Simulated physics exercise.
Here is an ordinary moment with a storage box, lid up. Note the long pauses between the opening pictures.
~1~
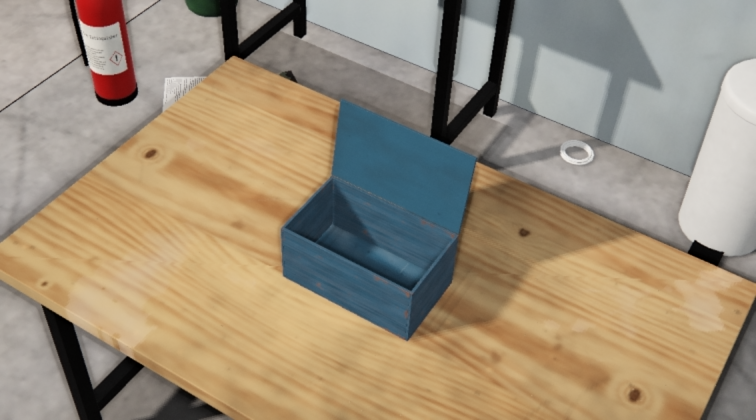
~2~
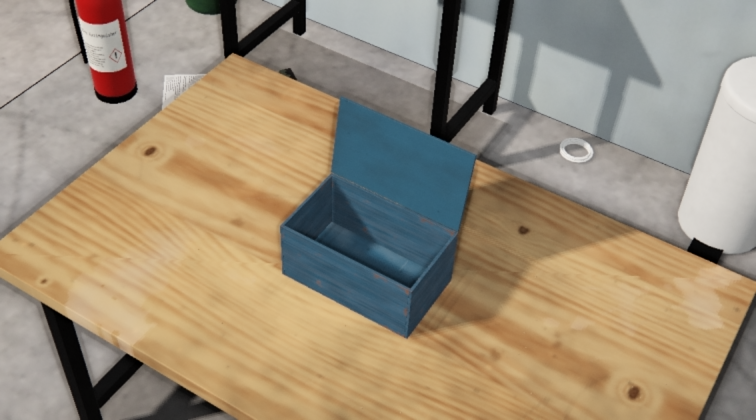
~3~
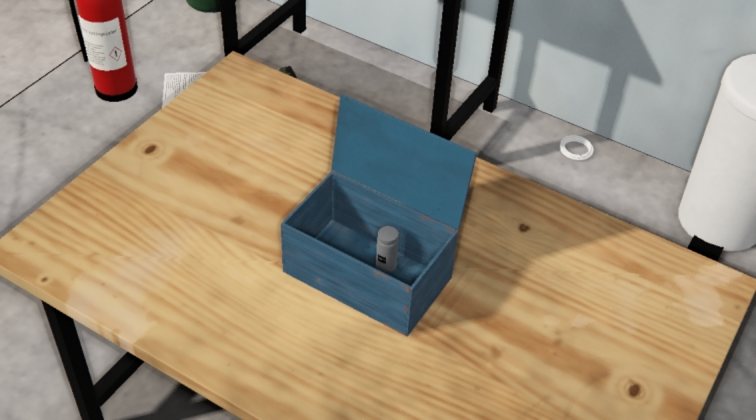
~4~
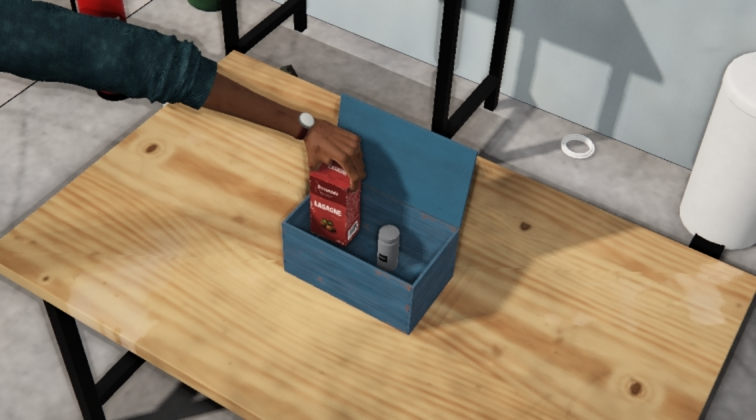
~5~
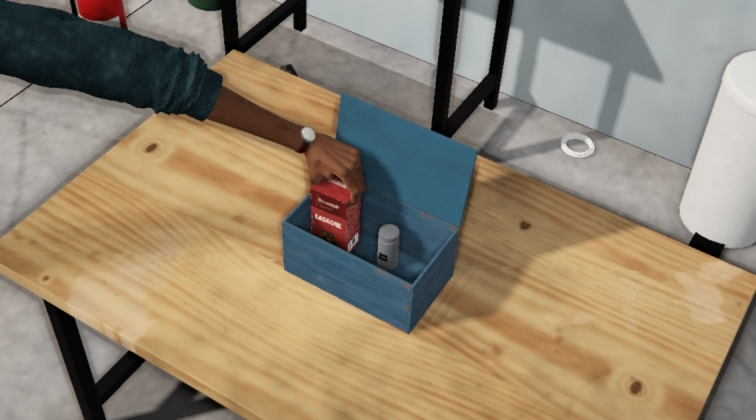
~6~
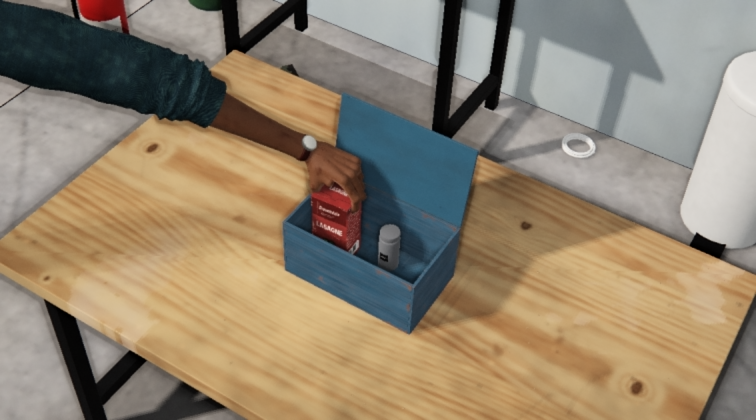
An open blue box with its lid raised sits on a light wooden table, seen from above at an angle, with a red fire extinguisher at upper left and a white cylinder at right. The box is empty at first, then a grey shaker stands inside toward the right. A dark-sleeved arm reaches in from the left and lowers a red carton slightly into the box's left side, still gripping it.
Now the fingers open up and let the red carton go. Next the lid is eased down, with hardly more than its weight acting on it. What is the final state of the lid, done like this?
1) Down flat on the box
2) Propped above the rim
(2) Propped above the rim.
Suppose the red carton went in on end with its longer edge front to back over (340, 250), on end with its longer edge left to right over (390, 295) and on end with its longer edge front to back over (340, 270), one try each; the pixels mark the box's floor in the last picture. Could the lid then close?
In case one it remains open, in case two it remains open and in case three it remains open.
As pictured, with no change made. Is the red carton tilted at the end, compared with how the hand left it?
Result: It remains as it was set.
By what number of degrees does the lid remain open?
The lid sits around 30° above the rim.
Then, 1.00 s past the last view, lid starting down.
Then, 1.40 s past the last view, lid 72° above the rim.
Then, 1.70 s past the last view, lid 53° above the rim.
Then, 1.90 s past the last view, lid 38° above the rim.
Finally, lid 30° above the rim; both still in place. Final places as the last picture's camera would see them, red carton near (337, 223).
